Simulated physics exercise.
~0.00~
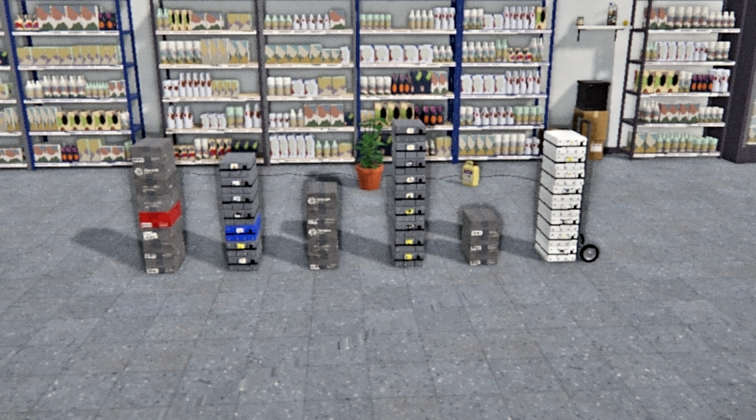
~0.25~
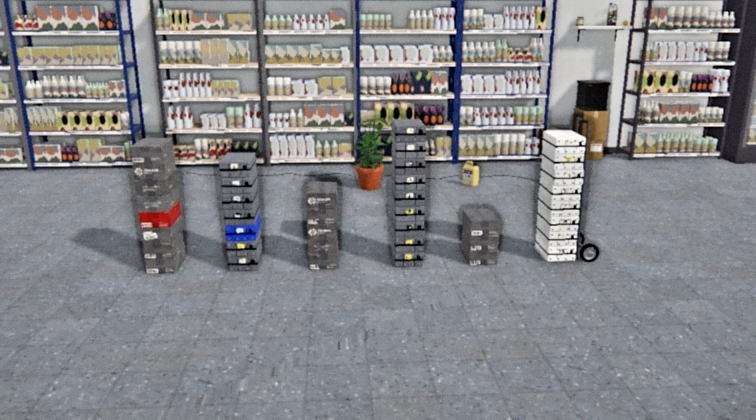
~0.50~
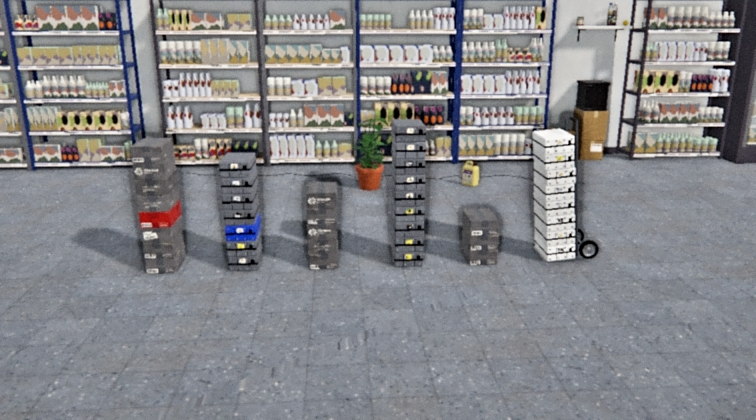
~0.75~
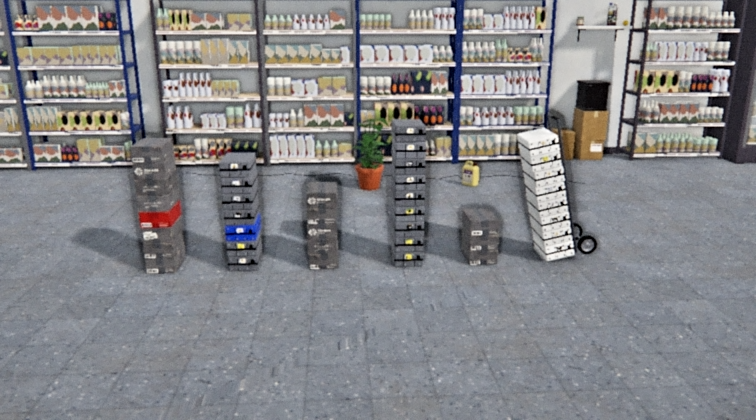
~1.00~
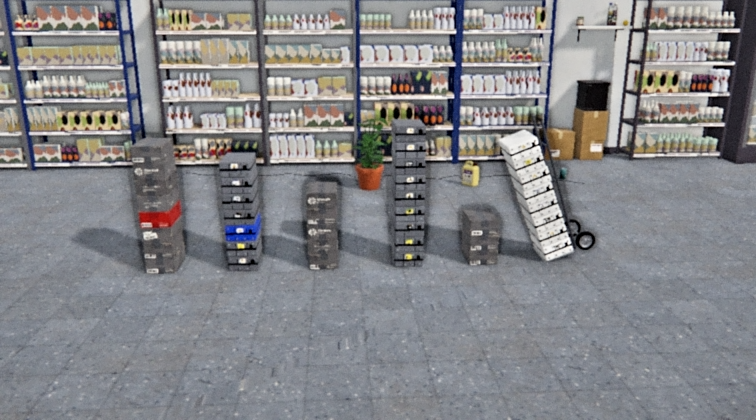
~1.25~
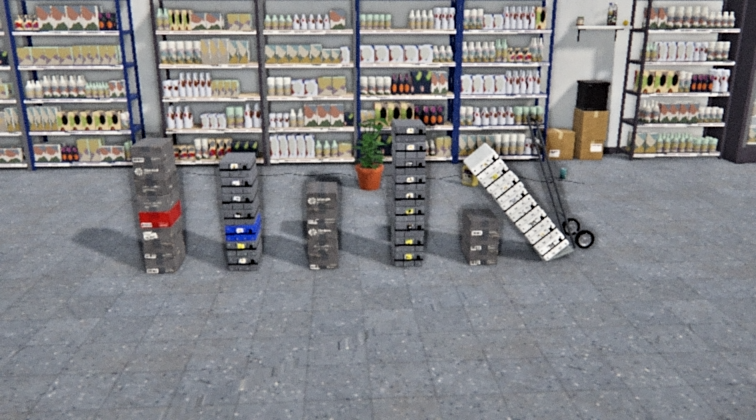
White stack of boxes on a hand truck tilting steadily left toward a row of still, dark box piles in a shop.
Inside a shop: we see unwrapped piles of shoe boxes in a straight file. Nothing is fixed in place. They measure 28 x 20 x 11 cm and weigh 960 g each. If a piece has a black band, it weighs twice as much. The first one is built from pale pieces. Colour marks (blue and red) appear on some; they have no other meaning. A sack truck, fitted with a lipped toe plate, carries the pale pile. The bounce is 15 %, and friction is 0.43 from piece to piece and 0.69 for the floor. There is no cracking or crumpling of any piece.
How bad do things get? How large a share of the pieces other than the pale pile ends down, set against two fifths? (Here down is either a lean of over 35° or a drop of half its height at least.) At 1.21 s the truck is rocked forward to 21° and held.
I expect the fallen part of the other piles to stay short of two fifths.
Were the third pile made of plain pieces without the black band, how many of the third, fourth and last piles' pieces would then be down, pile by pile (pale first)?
Third 0, fourth 0, last 0.
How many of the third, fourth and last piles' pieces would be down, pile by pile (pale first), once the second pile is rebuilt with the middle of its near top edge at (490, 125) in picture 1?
Result: Third pile 9, fourth pile 0, last pile 0.
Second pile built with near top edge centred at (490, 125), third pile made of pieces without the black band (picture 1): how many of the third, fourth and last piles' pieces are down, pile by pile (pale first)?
You'd get third 8, fourth 5 and last 0.
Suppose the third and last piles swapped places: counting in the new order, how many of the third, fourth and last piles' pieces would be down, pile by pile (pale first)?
Count of fallen pieces - third: 0; fourth: 0; last: 0.
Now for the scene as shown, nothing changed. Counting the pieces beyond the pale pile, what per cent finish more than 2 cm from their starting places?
It is 15 per cent.
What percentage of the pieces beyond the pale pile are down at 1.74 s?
By then 0 %.
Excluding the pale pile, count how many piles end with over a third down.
Tally: 0.
Around 1.31 s, 8 of the pale pile down; none of the 32 other boxes down.
Around 1.38 s, 8 of the pale pile down; none of the 32 other boxes down, 1 disturbed.
Around 1.50 s, 8 of the pale pile down; none of the 32 other boxes down, 5 disturbed.
Around 1.74 s, 8 of the pale pile down; none of the 32 other boxes down, 8 disturbed.
Finally (2.3 s), 8 of the pale pile down; none of the 32 other boxes down, 9 disturbed; red box unmoved; blue box unmoved. That is 0 per cent. Seen by the last camera, middles, red box near (161, 214), blue box near (244, 227).
